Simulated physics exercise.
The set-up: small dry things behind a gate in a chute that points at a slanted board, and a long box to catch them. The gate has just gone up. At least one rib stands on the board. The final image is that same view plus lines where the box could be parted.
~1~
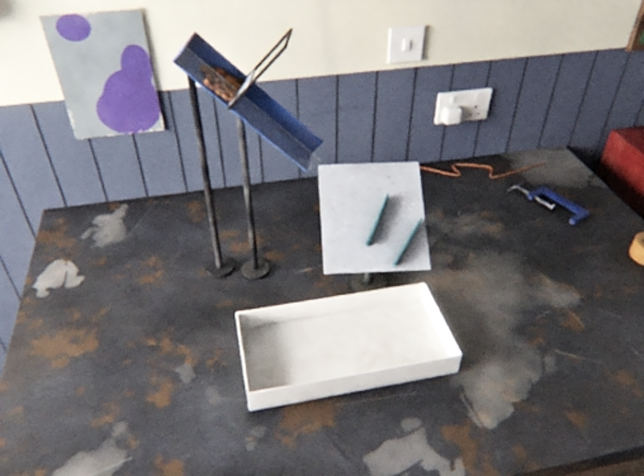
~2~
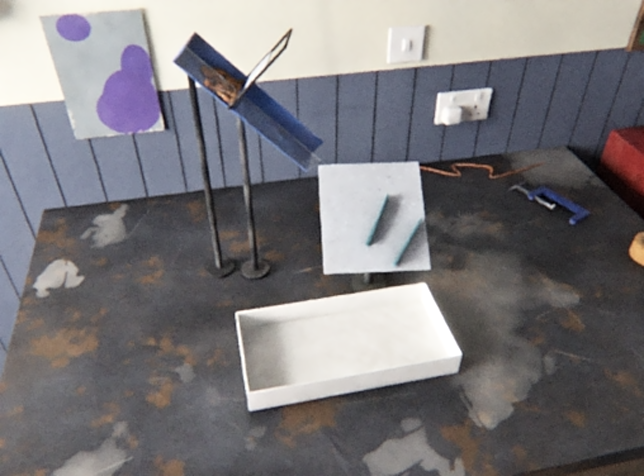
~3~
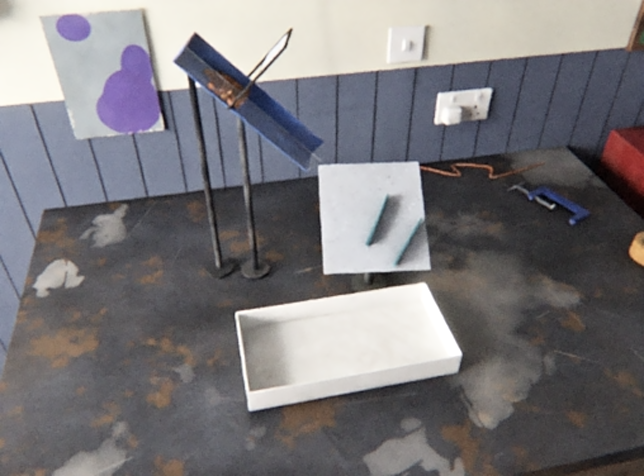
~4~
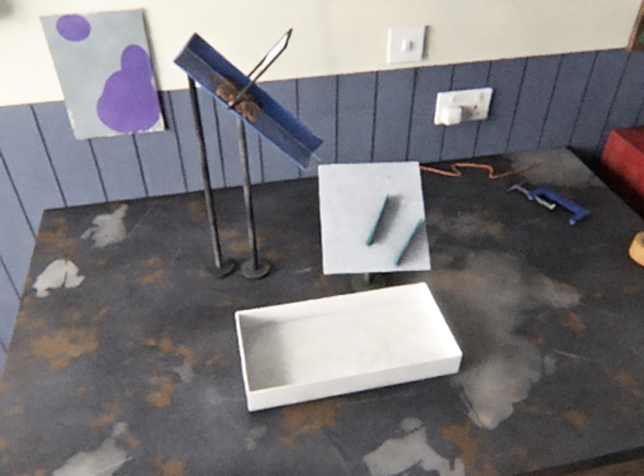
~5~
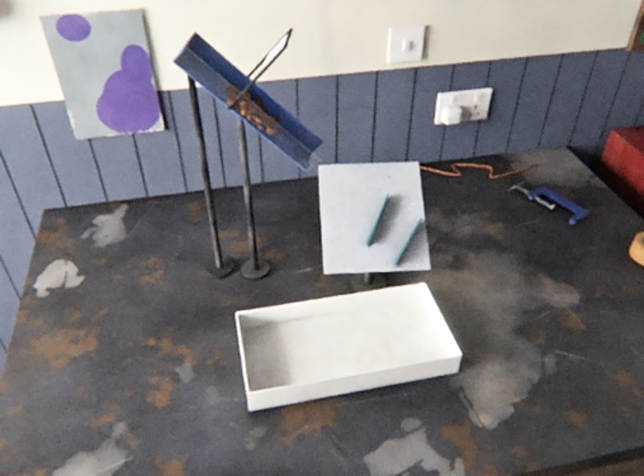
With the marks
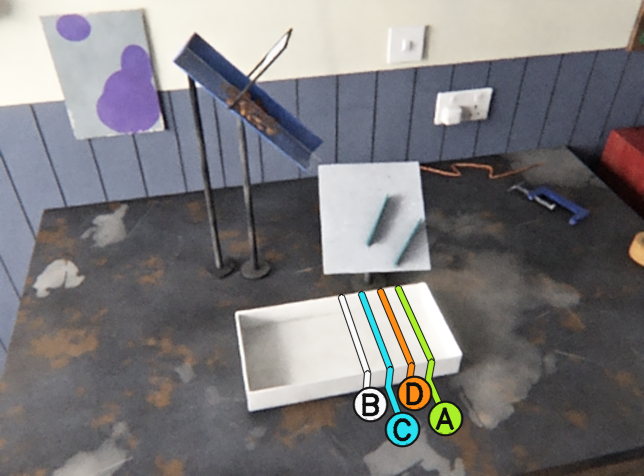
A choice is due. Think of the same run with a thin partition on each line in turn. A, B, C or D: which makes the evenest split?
The best line is B.
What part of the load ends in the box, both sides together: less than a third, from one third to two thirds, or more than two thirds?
It is more than two thirds.
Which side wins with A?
The left side.
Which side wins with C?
The left side.
On the marked copy, line A crosses the front rim at (431, 360); line B crosses the front rim at (367, 372); line C crosses the front rim at (389, 368); line D crosses the front rim at (411, 364).
With A, of what is caught, the whole lot on the left of the divider, none at all on the right.
With B, of what is caught, close to a third on the left of the divider, close to two thirds on the right.
With C, of what is caught, all but a few on the left of the divider, a small share on the right.
With D, of what is caught, the whole lot on the left of the divider, none at all on the right.
